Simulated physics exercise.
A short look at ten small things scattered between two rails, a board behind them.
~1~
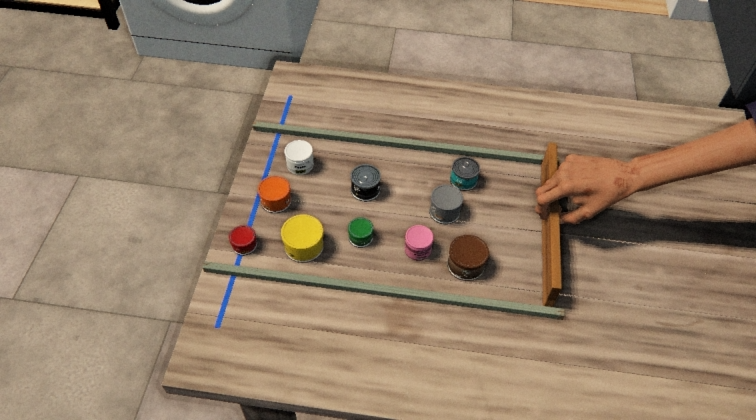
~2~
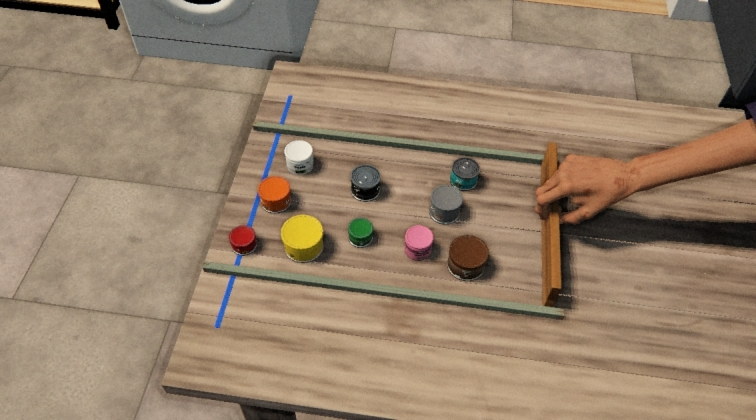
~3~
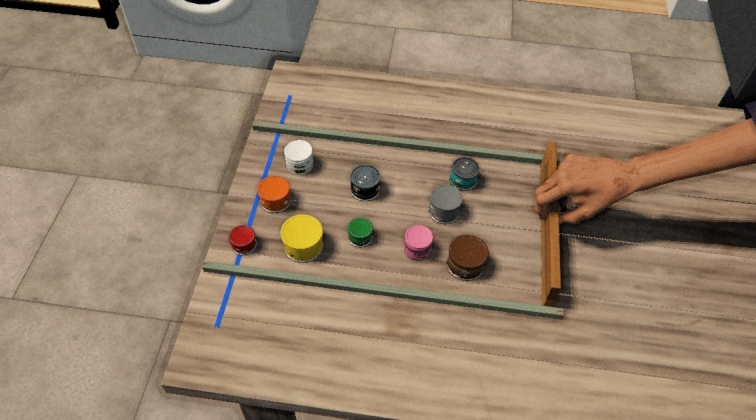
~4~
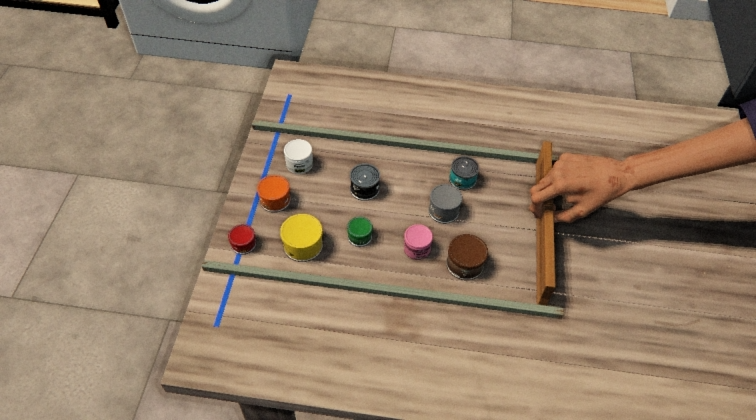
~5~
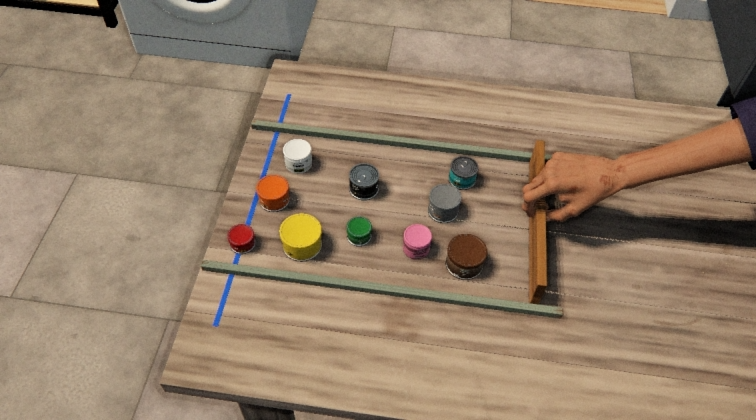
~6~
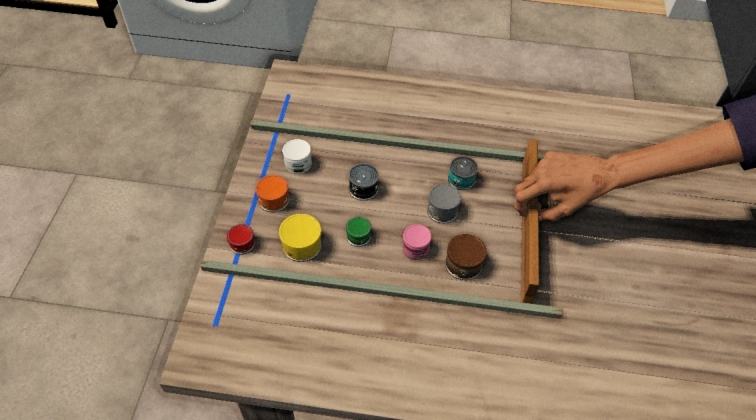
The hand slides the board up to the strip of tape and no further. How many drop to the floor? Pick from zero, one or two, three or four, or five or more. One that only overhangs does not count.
The number that fall off is five or more.
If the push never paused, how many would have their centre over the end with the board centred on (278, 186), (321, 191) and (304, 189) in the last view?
In that order 2, 0 and 1.
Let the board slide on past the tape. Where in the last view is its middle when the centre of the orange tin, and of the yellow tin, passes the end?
For the orange tin at (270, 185), for the yellow tin at (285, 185).
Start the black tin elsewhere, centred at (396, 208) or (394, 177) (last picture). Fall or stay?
The black tin remains up; is kept.
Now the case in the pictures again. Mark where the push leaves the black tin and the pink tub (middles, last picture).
The black tin at (251, 159), the pink tub at (237, 205).
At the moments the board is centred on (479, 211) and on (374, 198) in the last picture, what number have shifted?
First 1, then 6.
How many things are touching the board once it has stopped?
5 of them.
Soon after, none off yet; red tin at rest near (241, 239); orange tin at rest near (273, 194); white tub at rest near (298, 157).
Then, none off yet; red tin tipped a little near (200, 238); orange tin moved a little near (258, 193); white tub moved about its own width near (277, 150).
At rest, the number that fall off is five or more; fallen, green tin, yellow tin, white tub, orange tin and red tin.
